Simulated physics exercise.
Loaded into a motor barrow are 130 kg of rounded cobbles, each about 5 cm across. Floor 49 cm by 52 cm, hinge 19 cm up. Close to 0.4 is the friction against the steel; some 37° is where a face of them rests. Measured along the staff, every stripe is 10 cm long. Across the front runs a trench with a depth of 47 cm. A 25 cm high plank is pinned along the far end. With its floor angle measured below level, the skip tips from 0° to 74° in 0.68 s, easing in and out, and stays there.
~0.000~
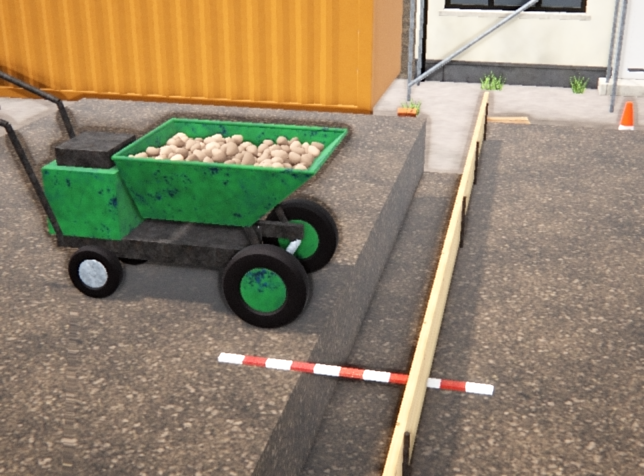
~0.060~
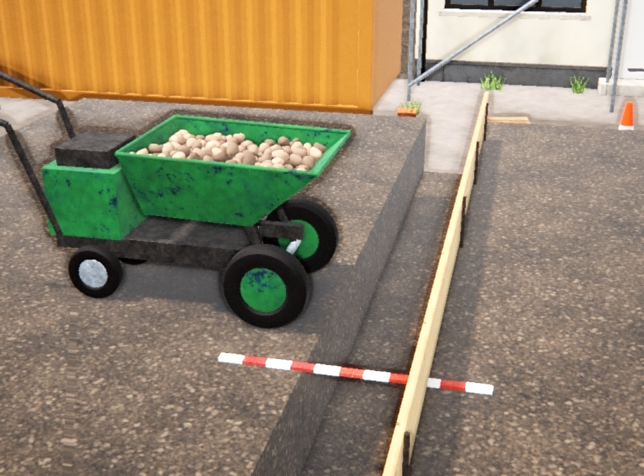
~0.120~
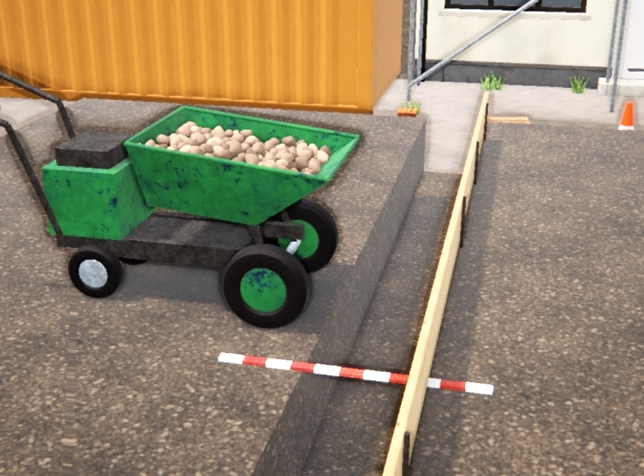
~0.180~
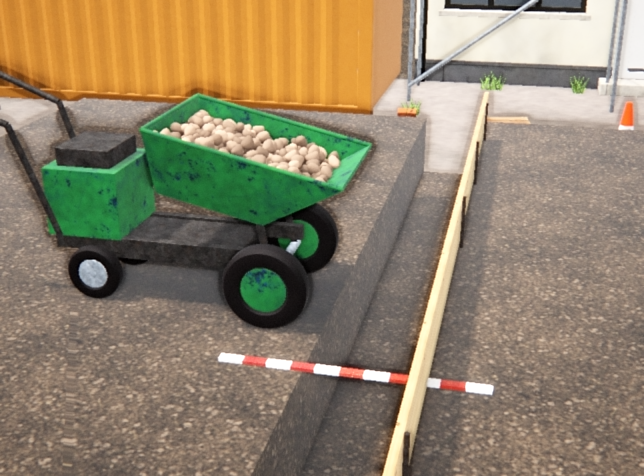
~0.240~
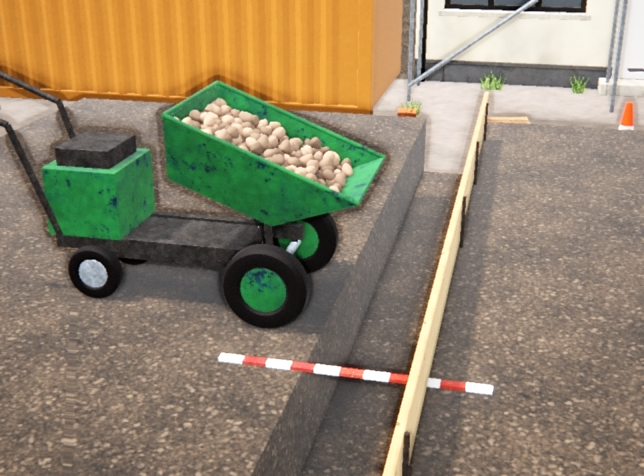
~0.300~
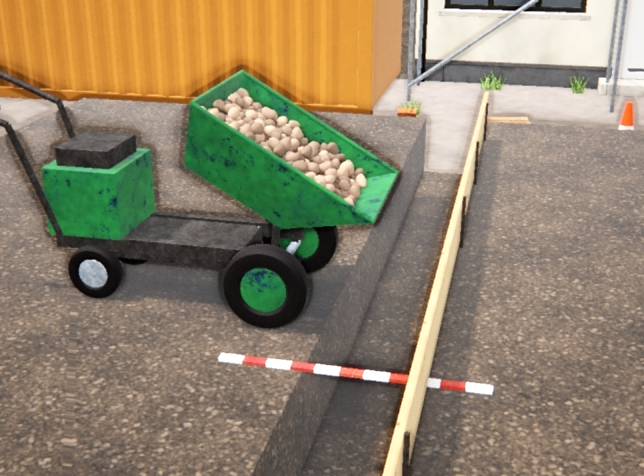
A green motor barrow full of rounded stones stood beside a shallow trench while its skip slowly rose at the back and tilted steeply down to the right, the stones still heaped inside.
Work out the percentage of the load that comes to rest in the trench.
It works out at about 72 per cent of the load.
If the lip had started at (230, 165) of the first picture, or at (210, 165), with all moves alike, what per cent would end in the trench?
Result: Close to 100 then close to 100 per cent.
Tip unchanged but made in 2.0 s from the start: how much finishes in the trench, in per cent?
Trench share: Approx. 85%.
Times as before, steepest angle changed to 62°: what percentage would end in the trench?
Then close to 55 per cent.
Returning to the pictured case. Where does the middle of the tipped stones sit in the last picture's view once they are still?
At about pixel (414, 381) in the last view.
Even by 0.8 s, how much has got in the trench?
About 15 per cent by then.
After 0.5 s the floor is at 62°; 100 % in the skip; the foremost stones are at (402, 252).
After 0.8 s the floor is at 74°; 74 % in the skip, 17 % in the trench, 10 % past the trench; the foremost stones are at (487, 300).
After 1.1 s the floor is at 74°; 46 % in the skip, 28 % in the trench, 26 % past the trench; the foremost stones are past the picture's edge.
After 3.1 s the floor is at 74°; 0 % in the skip, 72 % in the trench, 28 % past the trench; the foremost stones are past the picture's edge.
